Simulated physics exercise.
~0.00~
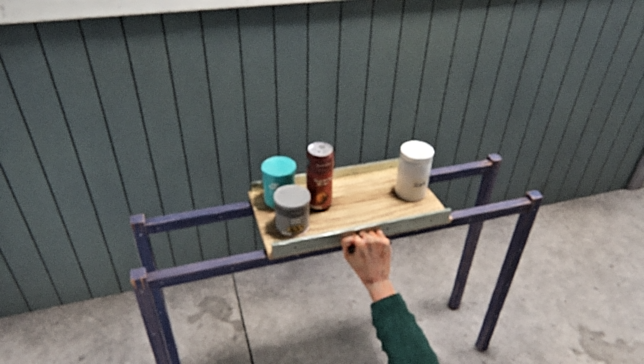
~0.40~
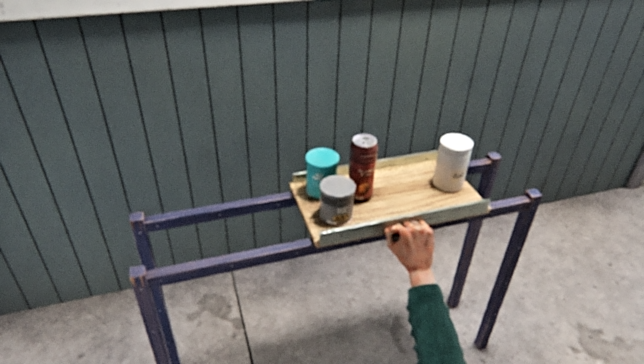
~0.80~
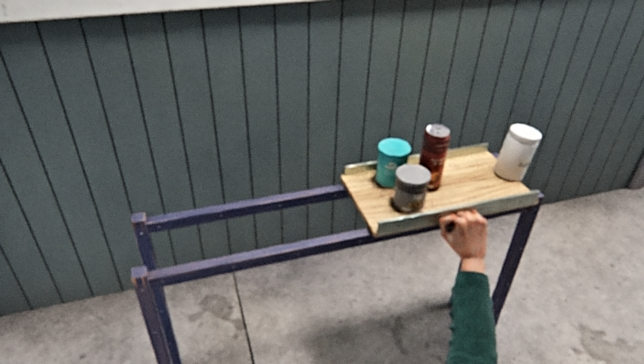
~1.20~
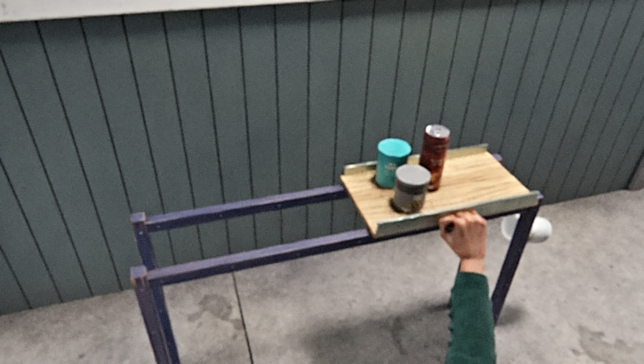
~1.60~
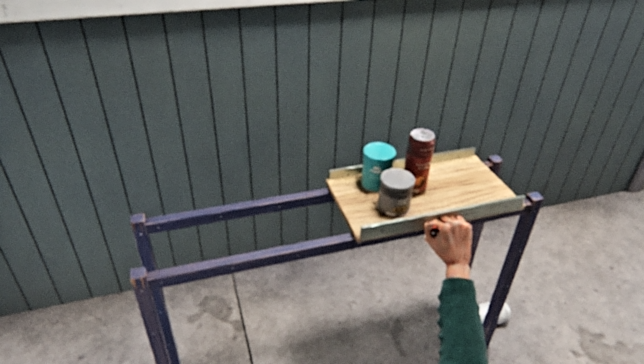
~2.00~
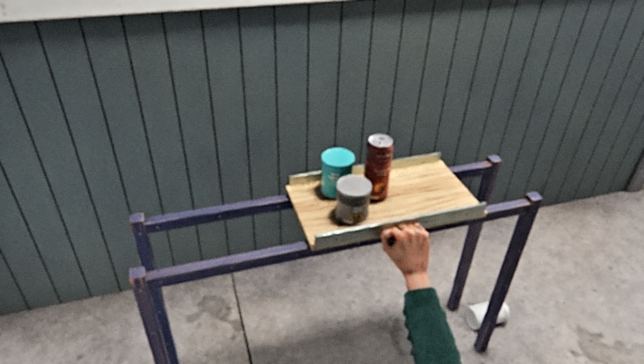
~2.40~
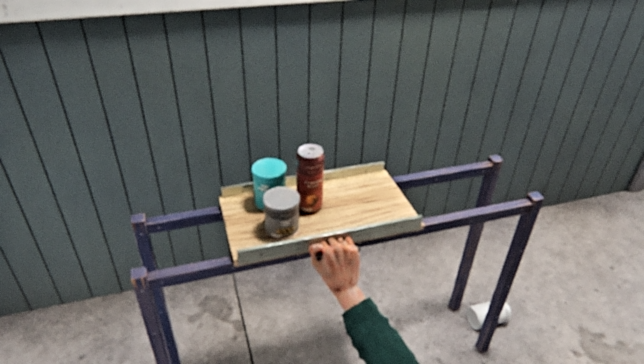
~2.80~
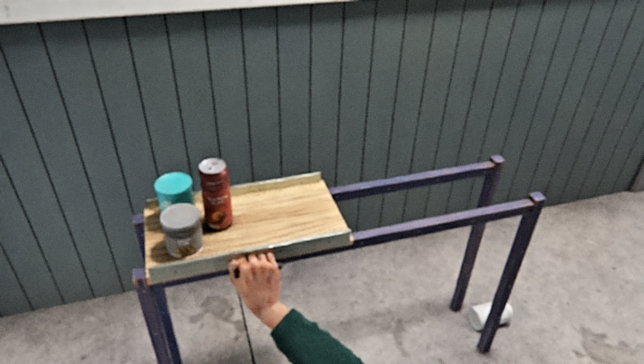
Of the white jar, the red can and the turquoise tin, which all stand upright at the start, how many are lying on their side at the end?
One of them is lying on its side at the end, the white jar, which rests on the floor.
